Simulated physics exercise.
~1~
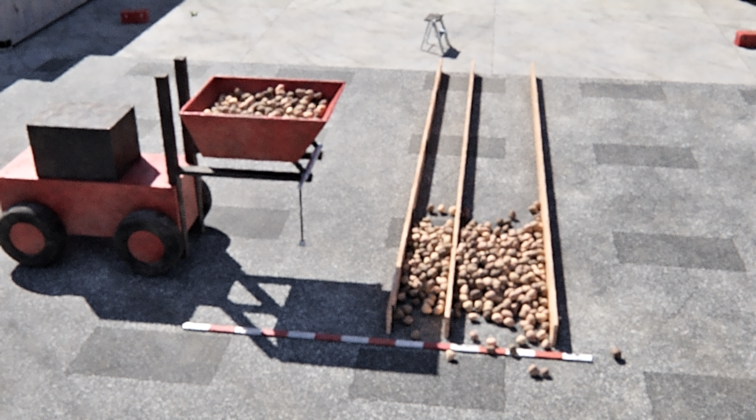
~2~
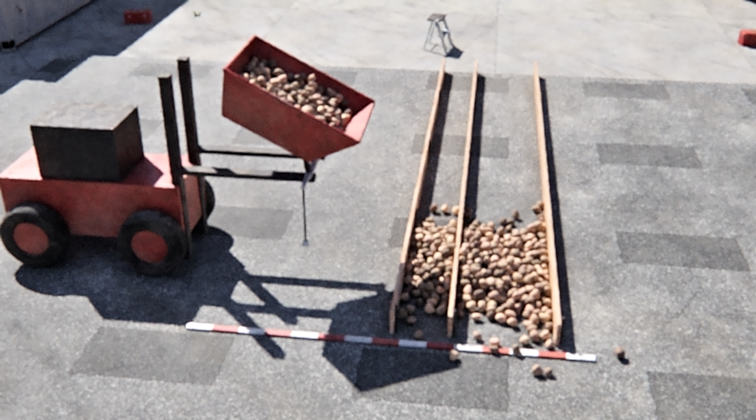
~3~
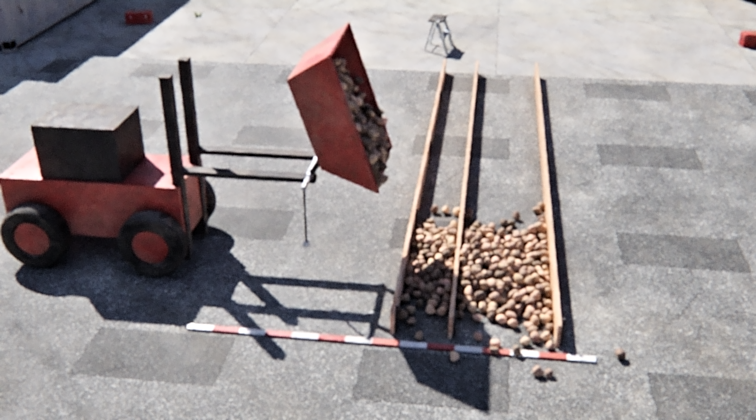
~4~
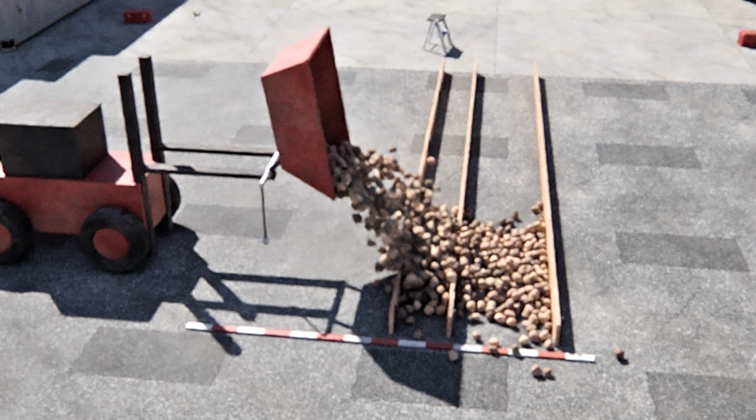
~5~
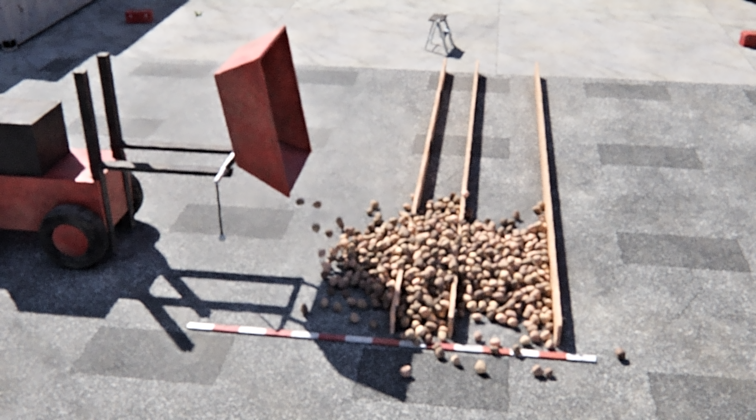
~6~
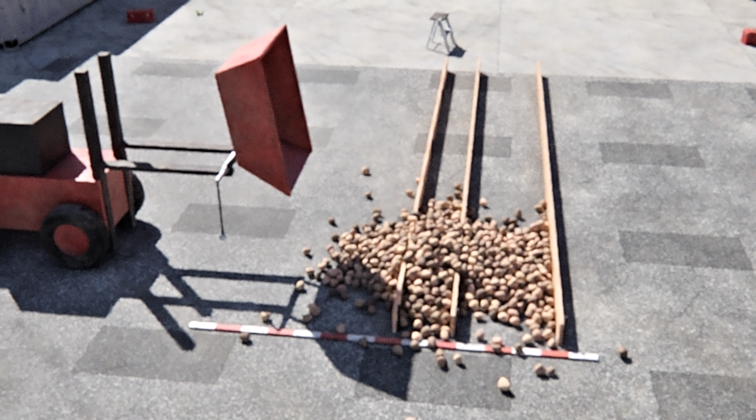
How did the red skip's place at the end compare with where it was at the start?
It ended up almost where it had started, just slightly higher, after moving right and then back left. By then it was tipped steeply instead of level.
